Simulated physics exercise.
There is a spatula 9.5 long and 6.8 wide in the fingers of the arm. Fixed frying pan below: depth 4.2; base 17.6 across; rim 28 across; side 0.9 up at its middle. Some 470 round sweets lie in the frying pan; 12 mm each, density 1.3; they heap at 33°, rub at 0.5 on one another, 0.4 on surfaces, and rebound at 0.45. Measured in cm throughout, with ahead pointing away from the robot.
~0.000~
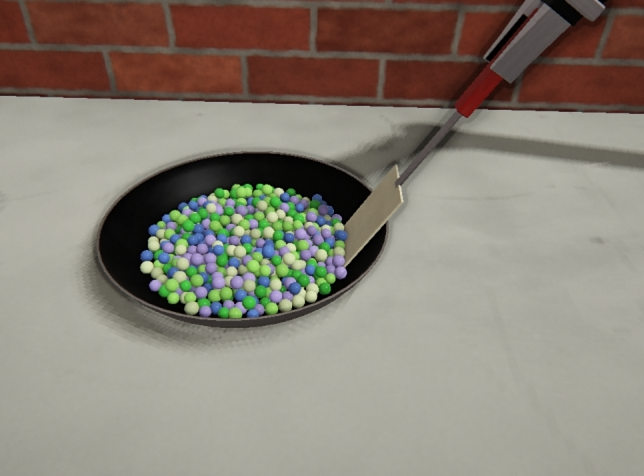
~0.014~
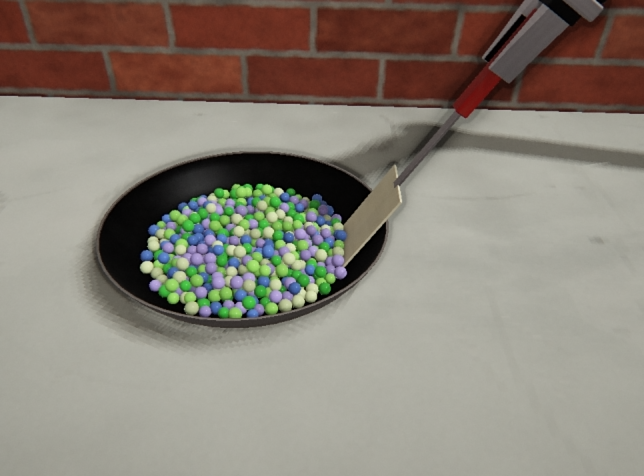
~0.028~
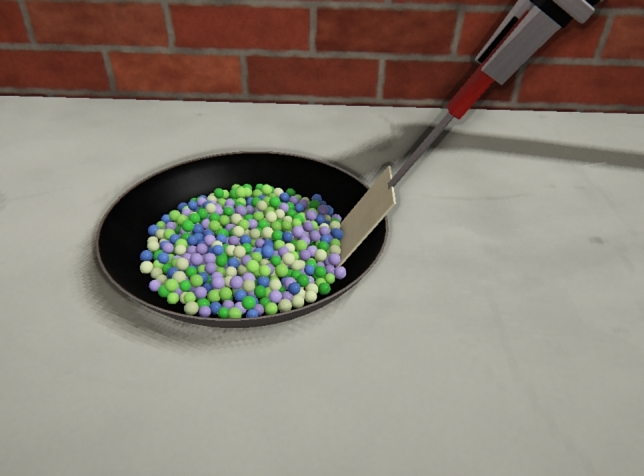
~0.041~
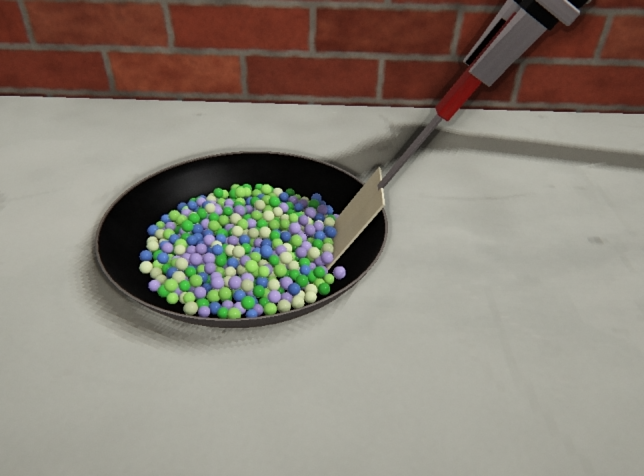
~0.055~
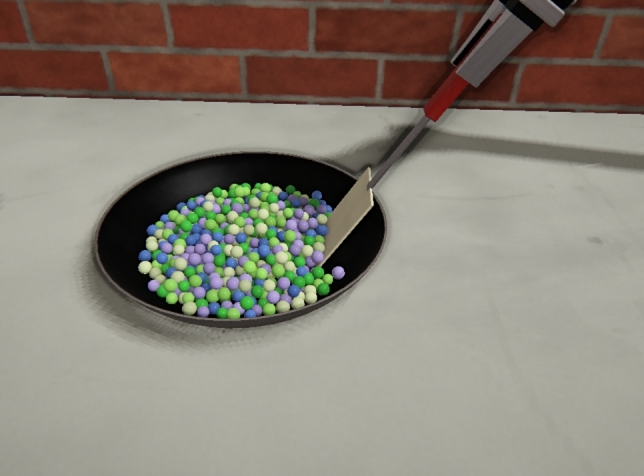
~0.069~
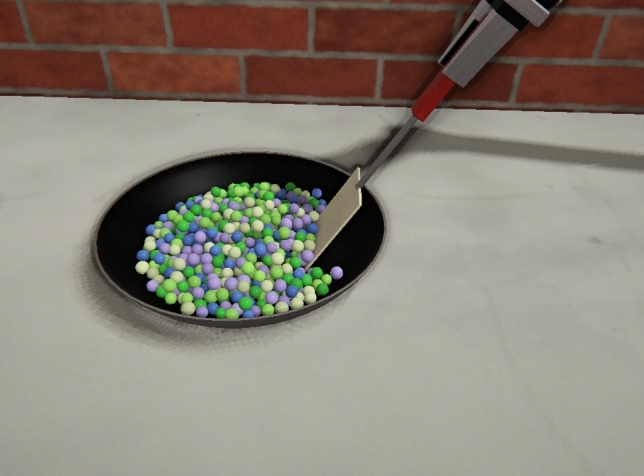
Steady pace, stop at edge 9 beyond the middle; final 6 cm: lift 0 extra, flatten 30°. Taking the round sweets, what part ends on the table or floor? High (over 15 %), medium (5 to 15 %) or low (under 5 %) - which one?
Low, under 5 %.
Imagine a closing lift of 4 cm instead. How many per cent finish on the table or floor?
It comes to around 10 percent.
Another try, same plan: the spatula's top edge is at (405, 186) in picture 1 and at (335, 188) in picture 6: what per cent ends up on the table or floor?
Around 10 per cent finishes there.
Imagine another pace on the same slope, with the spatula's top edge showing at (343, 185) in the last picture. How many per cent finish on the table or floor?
Roughly 5 per cent.
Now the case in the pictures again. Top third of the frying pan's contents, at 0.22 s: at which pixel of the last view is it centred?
Centre: Roughly (191, 223) in the last picture.
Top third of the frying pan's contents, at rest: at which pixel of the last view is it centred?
The centre sits close to (154, 221).
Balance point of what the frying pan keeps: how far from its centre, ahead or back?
Offset forward: Around 4.5 cm.
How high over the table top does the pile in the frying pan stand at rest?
Close to 6.0 centimetres high.
By 0.15 s, sloping 58°, highest piece 5 above the table; 470 in the frying pan.
By 0.22 s, sloping 49°, highest piece 6 above the table; 470 in the frying pan.
By 0.46 s, sloping 28°, highest piece 5 above the table; 460 in the frying pan, 9 on the table or floor, 1 on the blade or in flight.
By 1.51 s, sloping 28°, highest piece 5 above the table; 460 in the frying pan, 10 on the table or floor.
Final count, 460 in the frying pan, 10 on the table or floor. That is 2 % on the table or floor.
